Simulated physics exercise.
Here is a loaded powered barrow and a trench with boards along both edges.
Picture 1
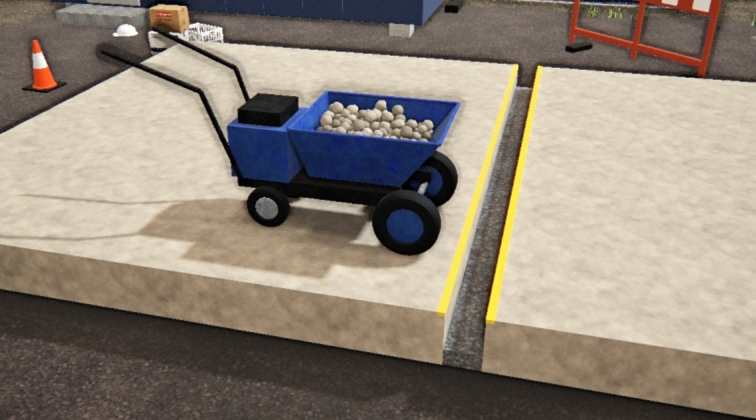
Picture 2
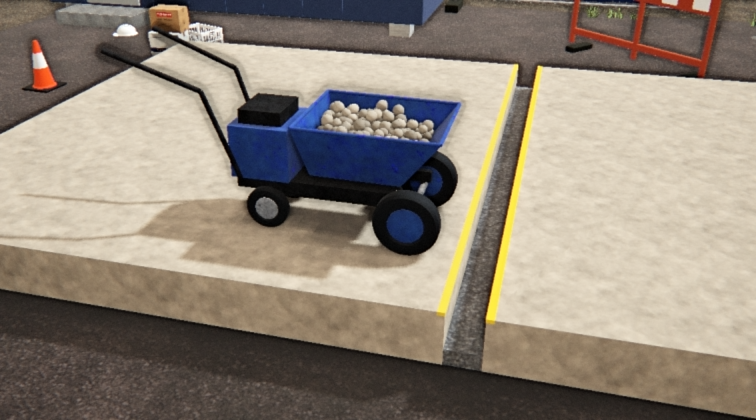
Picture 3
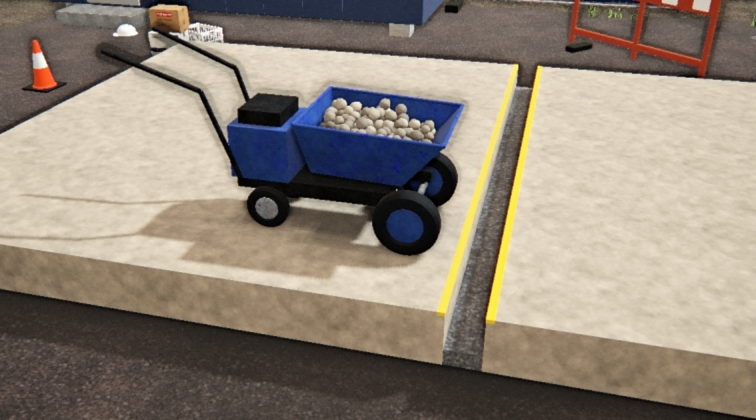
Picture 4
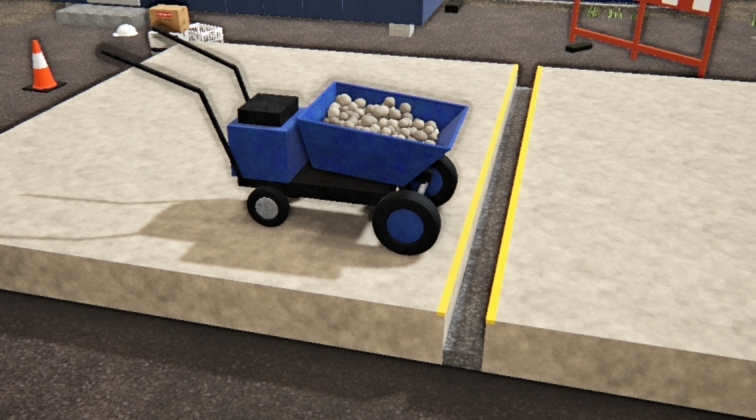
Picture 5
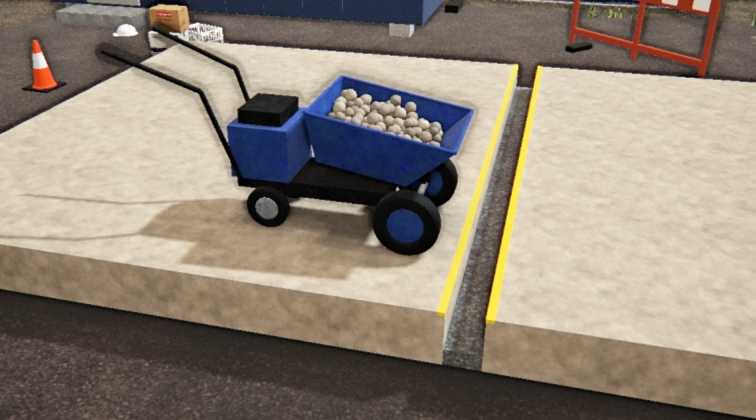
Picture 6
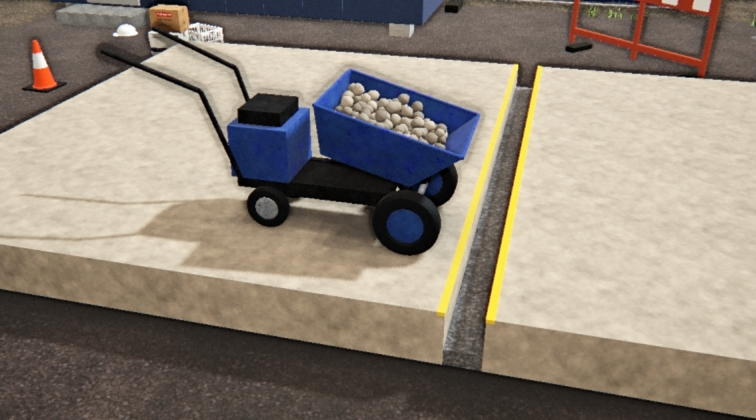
A blue powered barrow's skip, loaded with river pebbles, tilting gradually toward a narrow yellow-edged trench while its wheels stay still.
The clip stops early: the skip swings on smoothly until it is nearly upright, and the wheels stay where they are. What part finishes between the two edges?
It catches under half.
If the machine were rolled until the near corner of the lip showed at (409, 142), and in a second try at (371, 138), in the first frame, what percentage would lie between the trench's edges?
Roughly 50 per cent, and 80 per cent.
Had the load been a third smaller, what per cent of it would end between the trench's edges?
It comes to 10 per cent or so.
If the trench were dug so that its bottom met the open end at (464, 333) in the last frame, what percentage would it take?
Roughly 10 in a hundred.
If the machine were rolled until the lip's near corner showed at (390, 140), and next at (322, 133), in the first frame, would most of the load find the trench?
In turn: Most of it; less than half.
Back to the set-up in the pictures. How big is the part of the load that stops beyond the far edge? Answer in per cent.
Close to 85 per cent.
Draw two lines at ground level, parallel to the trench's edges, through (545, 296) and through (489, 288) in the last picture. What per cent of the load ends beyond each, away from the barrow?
The first gives 50 %, the second 90 %.
Just after the last frame, skip tipped steeply; every one in the skip.
A moment on, skip tipped steeply; the larger part in the skip; about a tenth beyond it; just a few falling.
Further on, skip tipped right over; about a tenth in the skip; just a few in or heaped over the trench; the larger part beyond it.
When it is over, skip tipped right over; about a tenth in the skip; about a tenth in or heaped over the trench; the larger part beyond it.
